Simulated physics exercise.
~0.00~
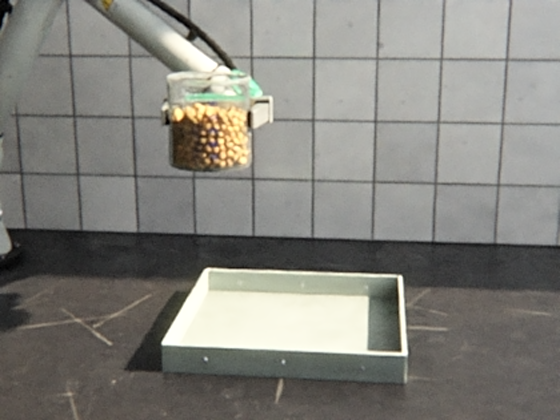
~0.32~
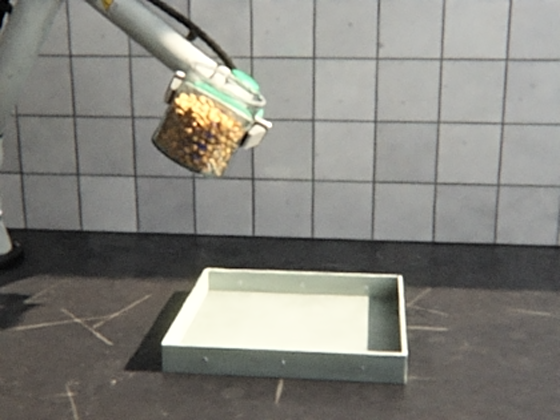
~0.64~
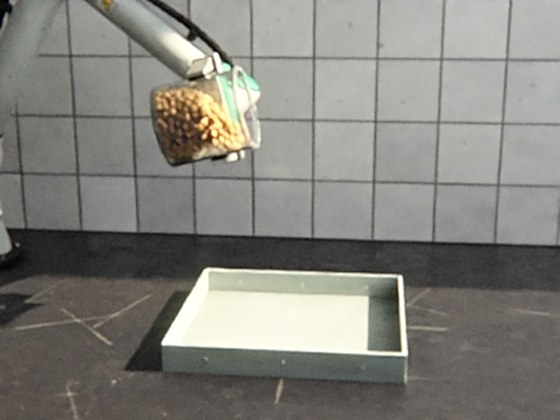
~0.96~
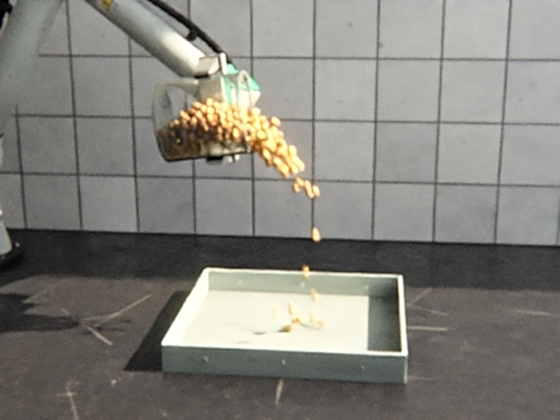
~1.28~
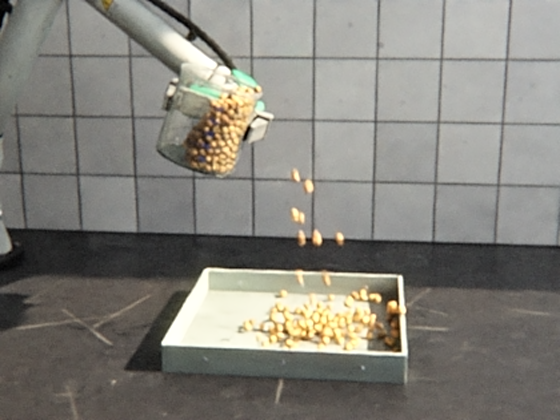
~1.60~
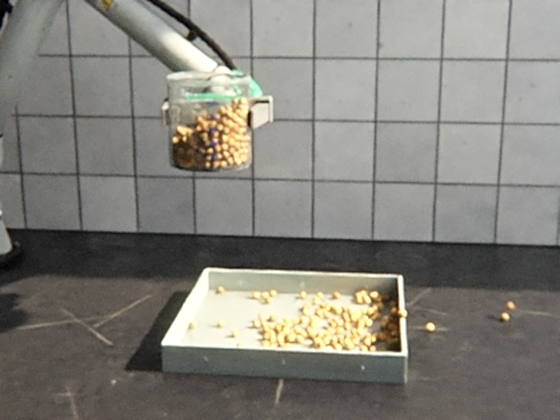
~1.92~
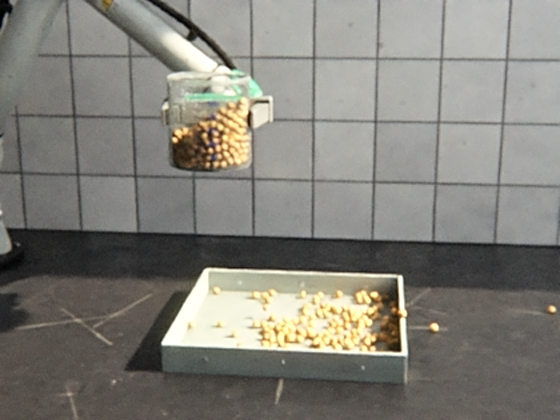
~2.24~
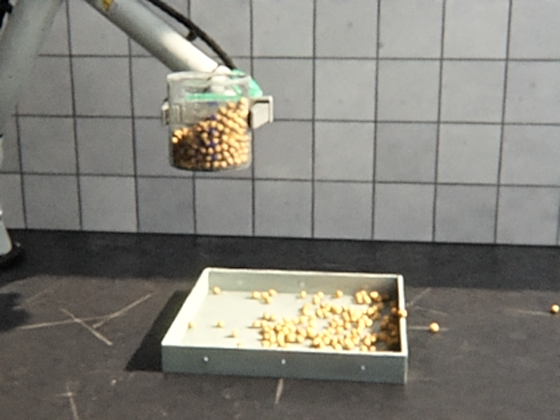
The clip shows a robotic arm tipping a clear cup of dried chickpeas to the right, spilling some into a shallow tray below, then returning it upright. Most chickpeas remain in the cup, others lie scattered in the tray, and a few rest on the dark table to its right.
